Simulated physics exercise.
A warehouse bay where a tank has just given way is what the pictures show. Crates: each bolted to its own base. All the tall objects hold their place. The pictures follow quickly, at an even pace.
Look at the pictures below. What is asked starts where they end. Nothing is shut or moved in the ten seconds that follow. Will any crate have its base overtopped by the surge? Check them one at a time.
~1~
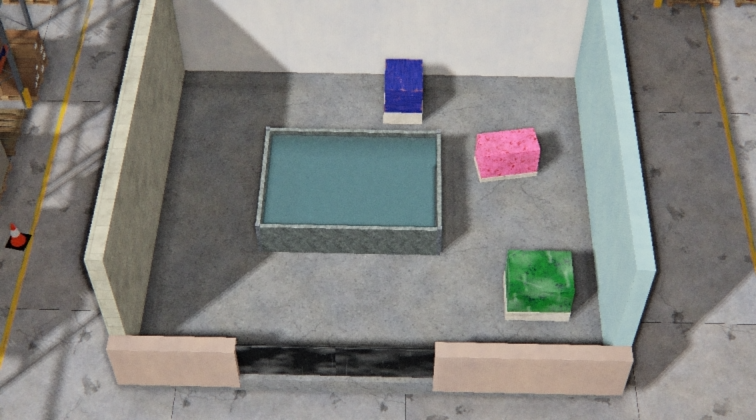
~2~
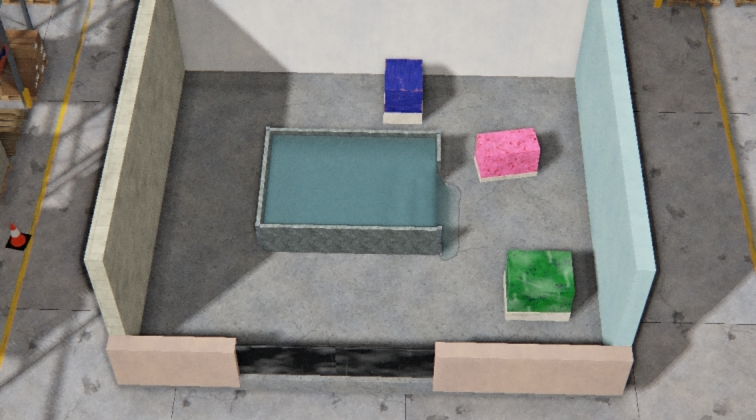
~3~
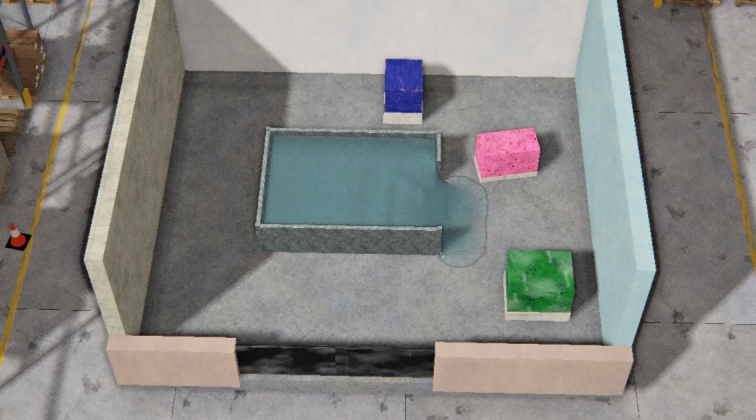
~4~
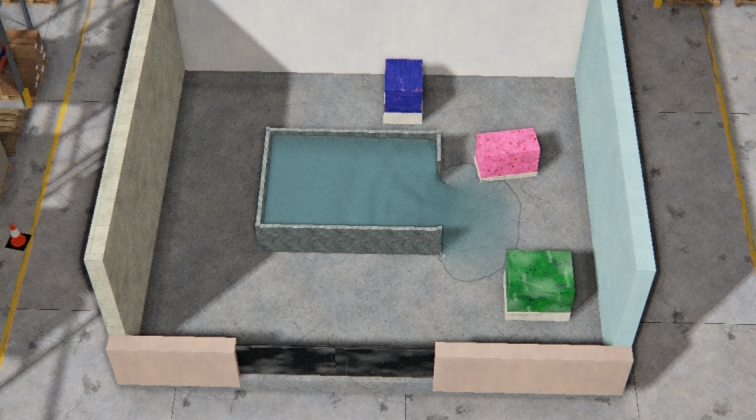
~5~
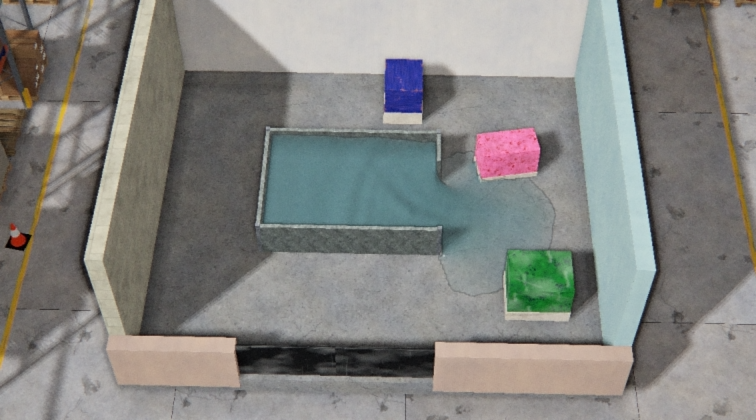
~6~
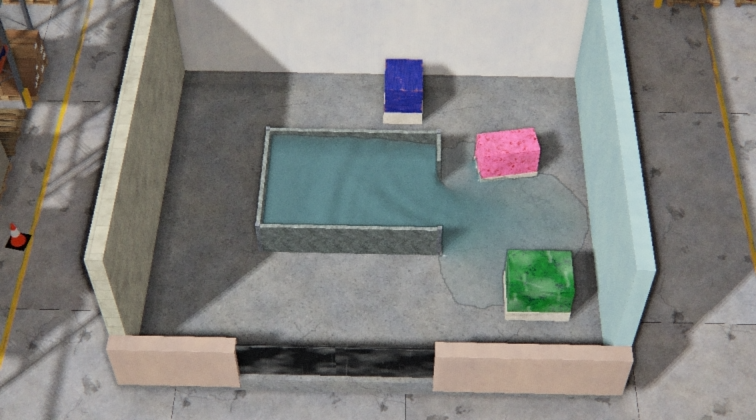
The green crate gets dampened by the water; the pink crate gets dampened by the water; the blue crate avoids any dampness from the water.
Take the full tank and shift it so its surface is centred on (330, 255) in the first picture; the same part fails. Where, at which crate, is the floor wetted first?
I'd go with the one in green.
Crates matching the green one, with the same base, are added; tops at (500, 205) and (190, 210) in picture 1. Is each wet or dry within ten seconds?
One after the other: Is flooded, stays untouched.
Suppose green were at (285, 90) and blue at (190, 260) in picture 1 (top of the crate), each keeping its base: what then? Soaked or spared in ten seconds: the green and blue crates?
Note: Green crate untouched, blue crate untouched.
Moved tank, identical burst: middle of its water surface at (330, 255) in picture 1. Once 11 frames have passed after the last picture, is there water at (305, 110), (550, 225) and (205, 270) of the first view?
As listed: Dry, flooded, no water.
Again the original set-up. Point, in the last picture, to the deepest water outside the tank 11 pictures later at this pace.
I'd put it around (557, 232).
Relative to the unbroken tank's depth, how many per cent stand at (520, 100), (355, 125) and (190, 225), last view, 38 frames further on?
Readings in order: Around 20, 2 and 2 %.
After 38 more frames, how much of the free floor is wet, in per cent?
Roughly 85 percent, I'd say.
A moment on, water covers 20 % of the floor; the green crate water round its plinth, the pink crate water round its plinth, the blue crate not reached.
Next, water covers 30 % of the floor; the green crate water round its plinth, the pink crate water round its plinth, the blue crate water round its plinth.
Then, water covers 35 % of the floor; the green crate water round its plinth, the pink crate water round its plinth, the blue crate water round its plinth.
Later, water covers 85 % of the floor; the green crate water round its plinth, the pink crate water round its plinth, the blue crate water round its plinth.
In the end, water covers 100 % of the floor; the green crate was topped, the pink crate was topped, the blue crate stayed above the water.
